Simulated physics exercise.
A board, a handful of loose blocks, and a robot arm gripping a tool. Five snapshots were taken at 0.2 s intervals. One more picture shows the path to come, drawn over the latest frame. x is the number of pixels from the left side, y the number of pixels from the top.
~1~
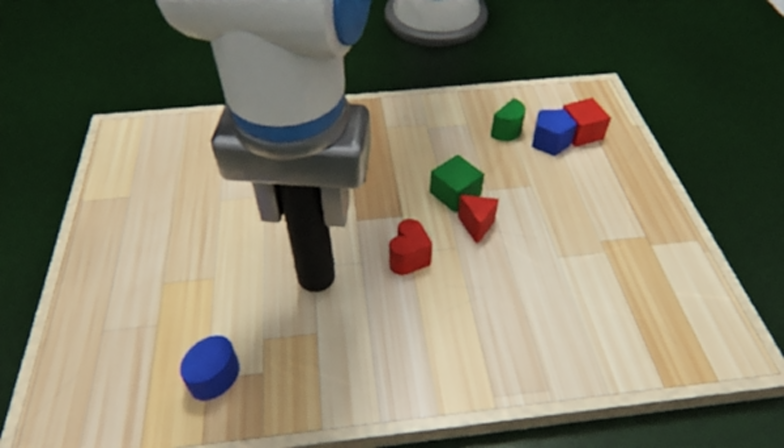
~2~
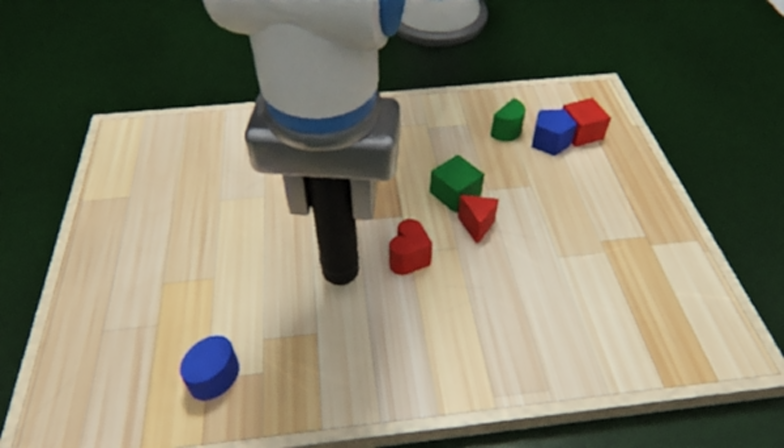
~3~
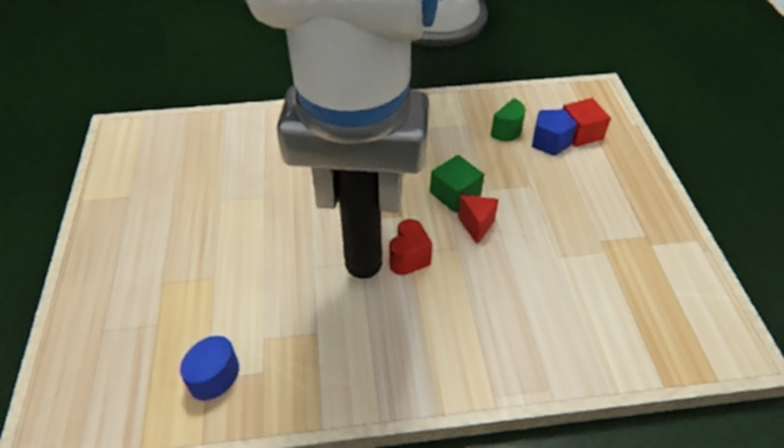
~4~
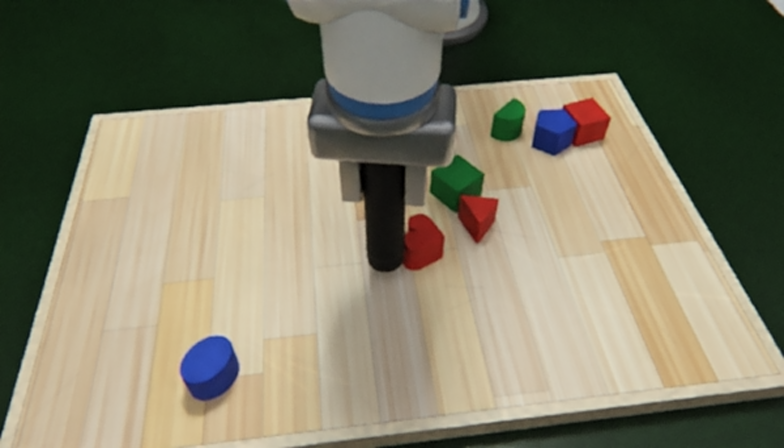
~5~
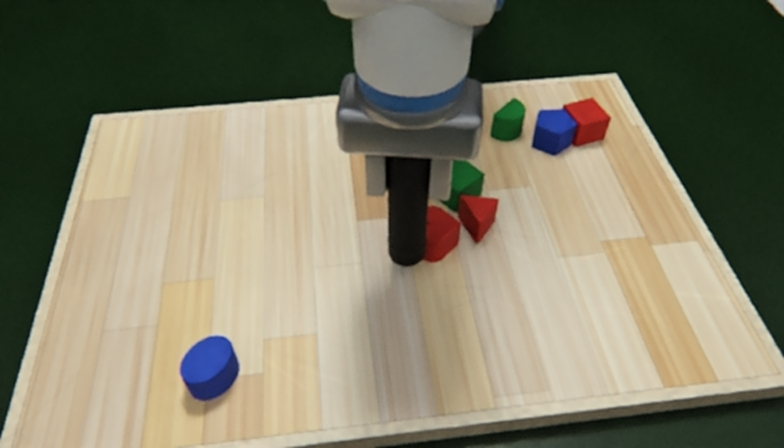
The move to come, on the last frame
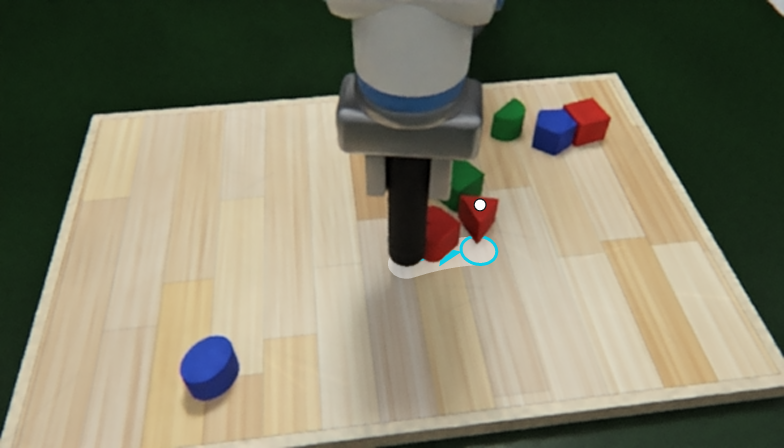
On a pale wooden board with a dark surround, a robot arm holding a black rod moves steadily right past a blue block at lower left. The rod meets a red heart-shaped block and pushes it a short way right, turning it, toward the red triangular piece and green block.
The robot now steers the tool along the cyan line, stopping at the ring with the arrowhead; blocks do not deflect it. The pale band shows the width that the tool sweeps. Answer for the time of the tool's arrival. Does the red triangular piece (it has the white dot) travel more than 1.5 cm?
Short answer: Yes.
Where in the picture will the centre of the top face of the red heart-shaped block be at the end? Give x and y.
(473, 205)
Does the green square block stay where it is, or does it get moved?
It stays.
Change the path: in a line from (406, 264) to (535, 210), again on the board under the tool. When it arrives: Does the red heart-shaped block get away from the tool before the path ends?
Yes
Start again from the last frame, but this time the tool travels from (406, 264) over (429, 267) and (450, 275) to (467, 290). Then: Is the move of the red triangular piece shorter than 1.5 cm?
I believe so.
Path on the board, from (406, 264) by way of (430, 257) and (454, 253) to (479, 250); the dot is on the red triangular piece.
The first path, step by step. Halfway along, tool (443, 244); red heart-shaped block (457, 208), turned 50° anticlockwise; red triangular piece (485, 199), turned 20° clockwise.
At the end, tool (481, 239); red heart-shaped block (473, 205), turned 100° anticlockwise; green square block in place; red triangular piece (495, 190), turned 20° anticlockwise.
